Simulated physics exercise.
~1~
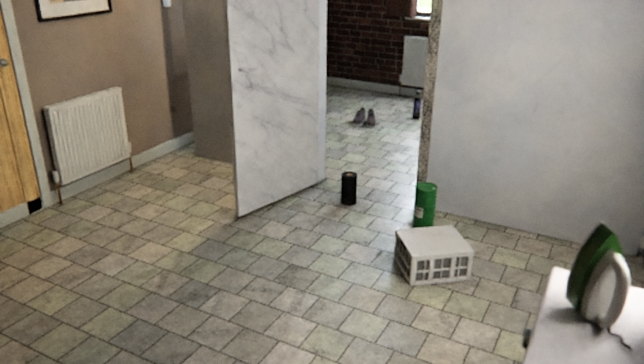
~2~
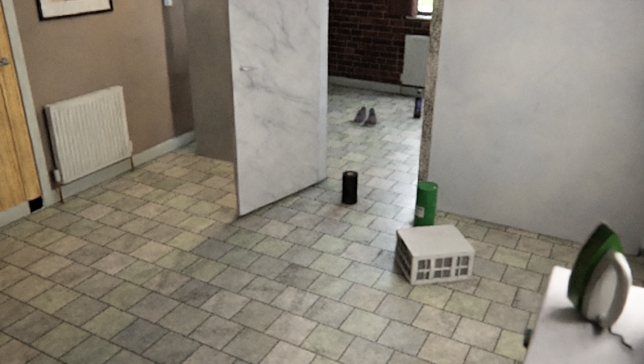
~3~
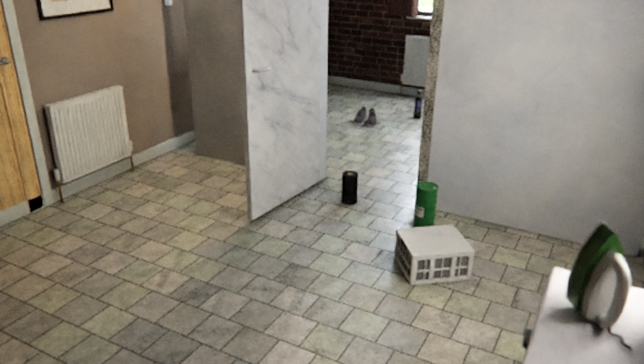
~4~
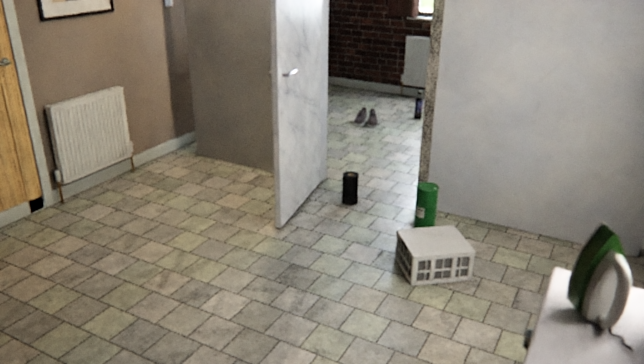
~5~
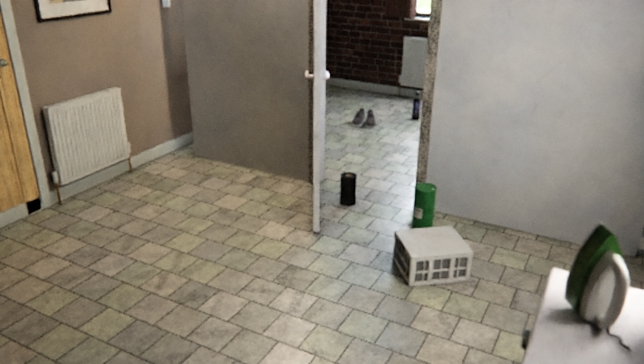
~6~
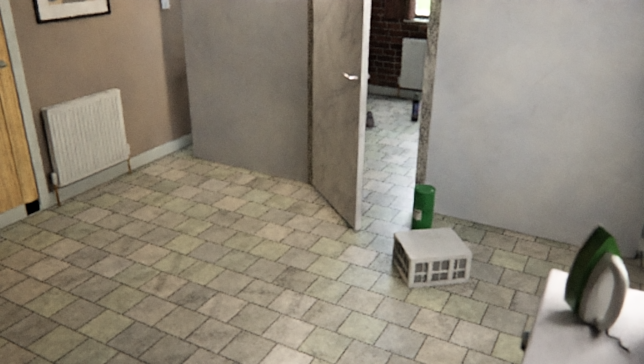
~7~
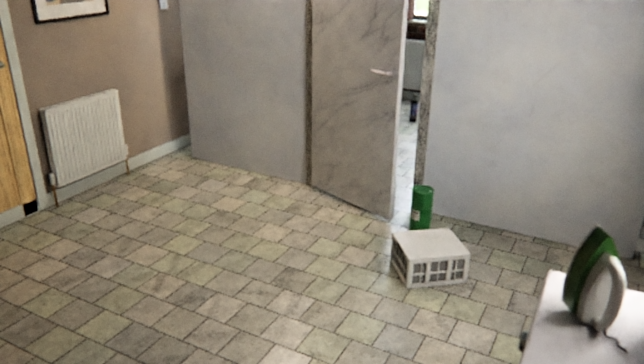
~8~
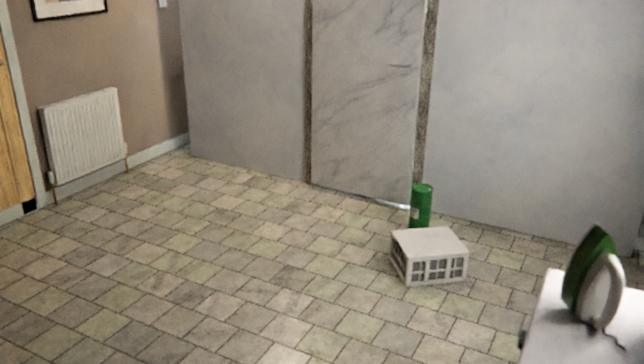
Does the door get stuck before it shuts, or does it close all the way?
It closes all the way, swinging round until it fills the doorway.
To begin with, a pale marbled door stands wide open into a tiled room, with a black roll upright near the doorway and a green canister and a white crate to its right. A pair of shoes sits on the floor beyond, and an iron rests in the right foreground. With no hand in view, the door swings round to the right, turning edge-on as it goes. It then passes in front of the black roll, hiding it and the shoes, and the gap narrows. Finally the door fills the doorway, shut, while the canister and crate remain where they were.
